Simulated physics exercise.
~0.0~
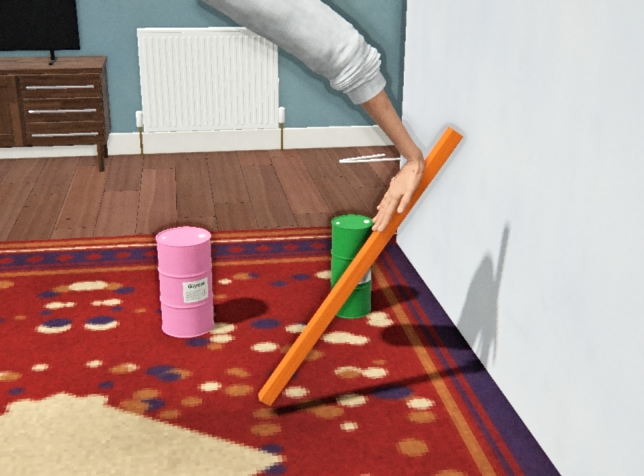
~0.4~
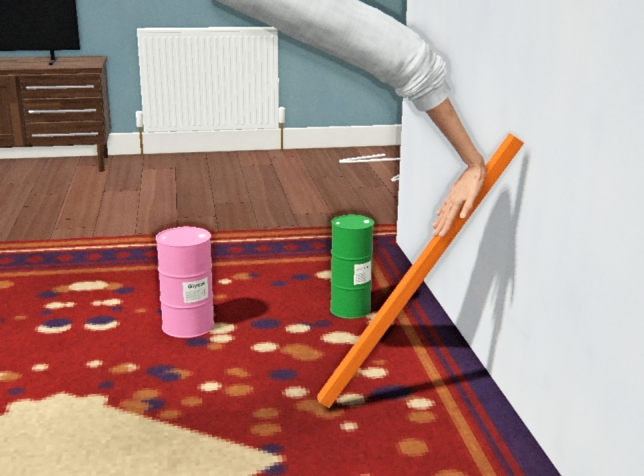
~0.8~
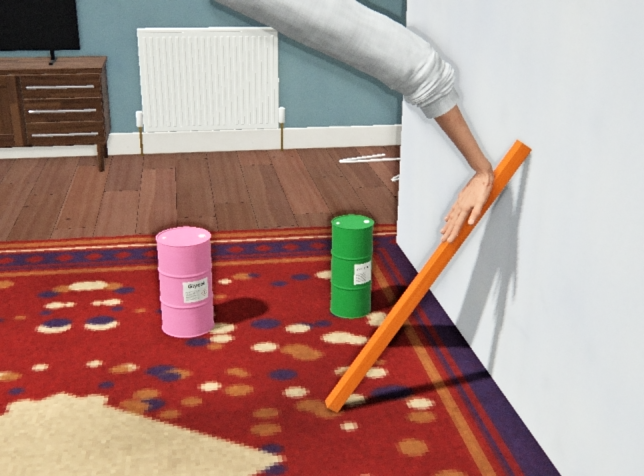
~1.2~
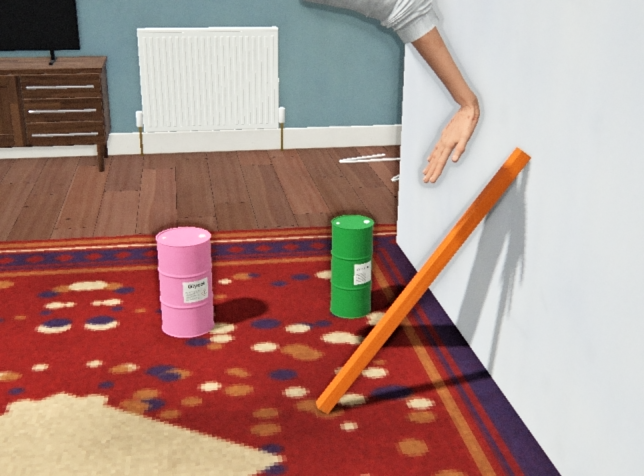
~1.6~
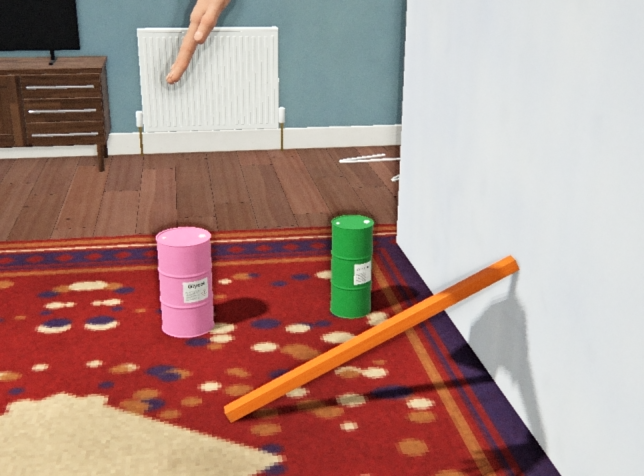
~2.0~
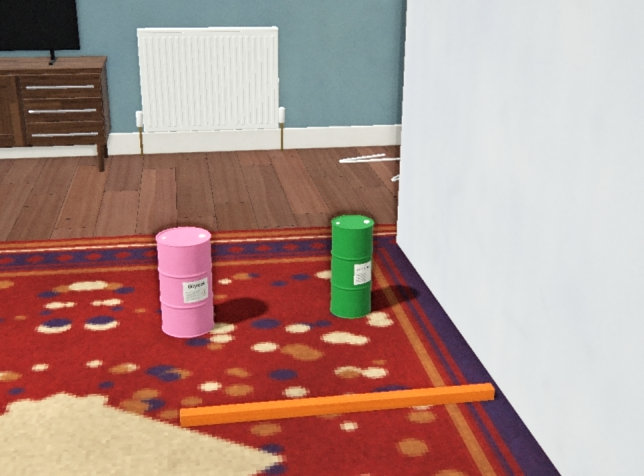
A hand leaning an orange pole against a white wall and letting go, the pole sliding down to lie flat on the rug.
